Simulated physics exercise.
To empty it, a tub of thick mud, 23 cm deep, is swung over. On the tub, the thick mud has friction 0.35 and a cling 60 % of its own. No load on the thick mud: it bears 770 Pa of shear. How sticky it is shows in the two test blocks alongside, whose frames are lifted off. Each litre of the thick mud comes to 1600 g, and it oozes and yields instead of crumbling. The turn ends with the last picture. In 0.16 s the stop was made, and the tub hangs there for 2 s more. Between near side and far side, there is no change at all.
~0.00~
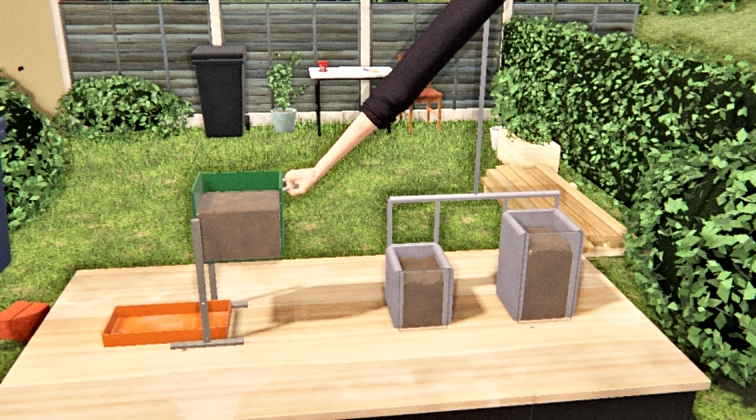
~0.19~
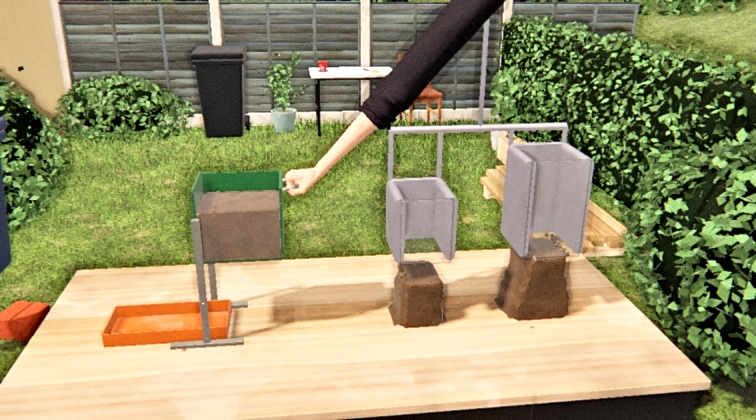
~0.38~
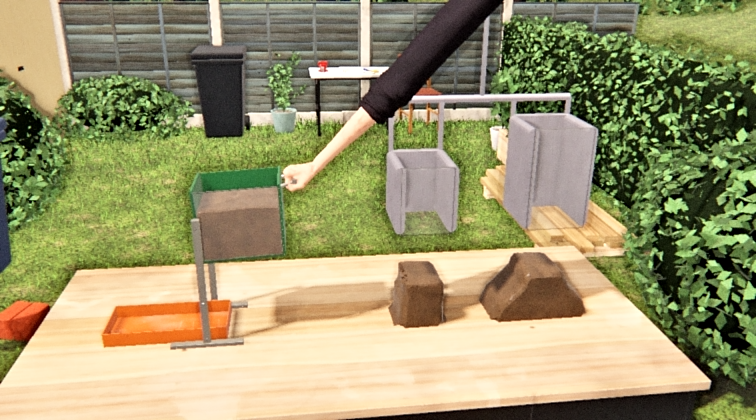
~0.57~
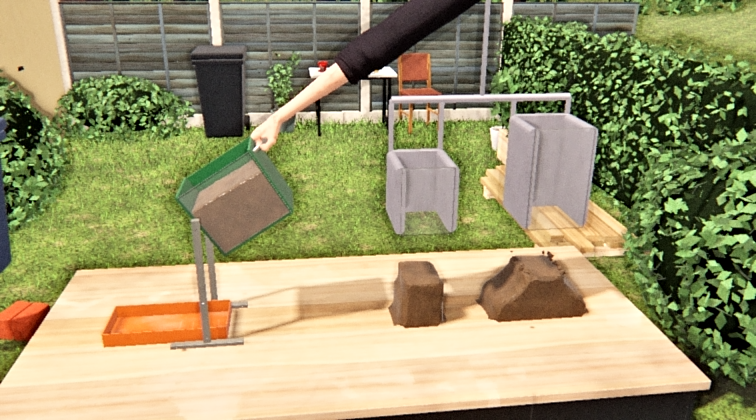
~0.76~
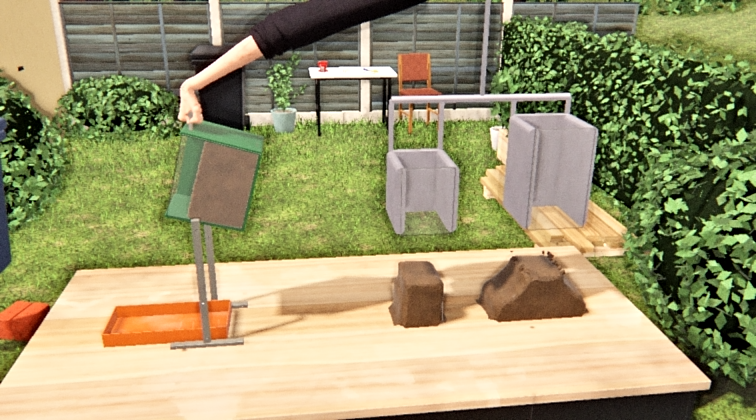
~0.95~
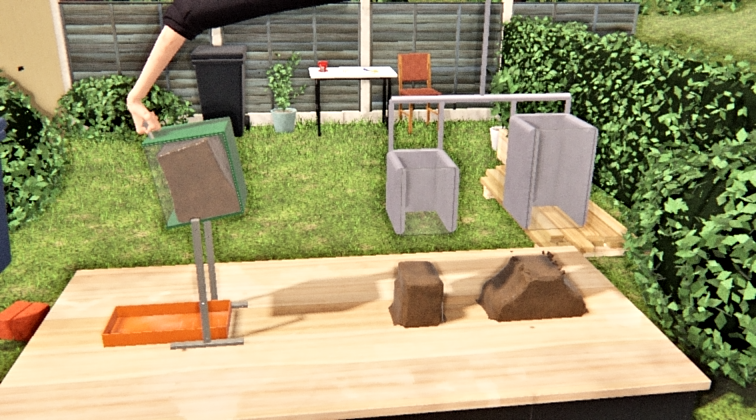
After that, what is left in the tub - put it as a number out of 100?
It works out at about 40 in every hundred.
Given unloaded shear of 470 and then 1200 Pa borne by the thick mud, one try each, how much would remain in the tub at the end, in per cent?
The answers, in order, are 30 % and 55 %.
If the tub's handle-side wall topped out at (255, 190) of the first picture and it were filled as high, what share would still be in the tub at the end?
Around 100 percent would still be in the tub at the end.
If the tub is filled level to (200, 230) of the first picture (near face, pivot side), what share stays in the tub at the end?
About 55 %.
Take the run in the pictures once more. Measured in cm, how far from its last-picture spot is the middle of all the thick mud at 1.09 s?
It has moved around 7 centimetres.
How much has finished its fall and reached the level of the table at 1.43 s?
55 %.
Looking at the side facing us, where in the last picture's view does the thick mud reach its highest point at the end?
The highest point sits at around (201, 192).
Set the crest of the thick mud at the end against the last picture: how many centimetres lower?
About 16 cm.
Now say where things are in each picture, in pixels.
The first frame shows handle-side rim at (279, 190), tilt 0 degrees; crest of the thick mud at (215, 212); block heights 19 cm, 29 cm (left to right).
The second frame shows handle-side rim at (279, 190), tilt 0 degrees; crest of the thick mud at (215, 212); block heights 18 cm, 26 cm (left to right).
The third frame shows handle-side rim at (277, 186), tilt 3 degrees; crest of the thick mud at (273, 207); block heights 18 cm, 19 cm (left to right).
The fourth frame shows handle-side rim at (247, 152), tilt 32 degrees; crest of the thick mud at (257, 173); block heights 18 cm, 18 cm (left to right).
The fifth frame shows handle-side rim at (181, 135), tilt 74 degrees; crest of the thick mud at (209, 144); block heights 18 cm, 18 cm (left to right).
The sixth frame shows handle-side rim at (143, 147), tilt 99 degrees; crest of the thick mud at (202, 141); block heights 18 cm, 18 cm (left to right).
After 1.09 s, the tub is at 99 degrees and holds 81 %.
After 1.26 s, the tub is at 99 degrees and holds 43 %.
After 1.43 s, the tub is at 99 degrees and holds 40 %.
After 1.60 s, the tub is at 99 degrees and holds 40 %.
After 2.95 s, the tub is at 99 degrees and holds 40 %.
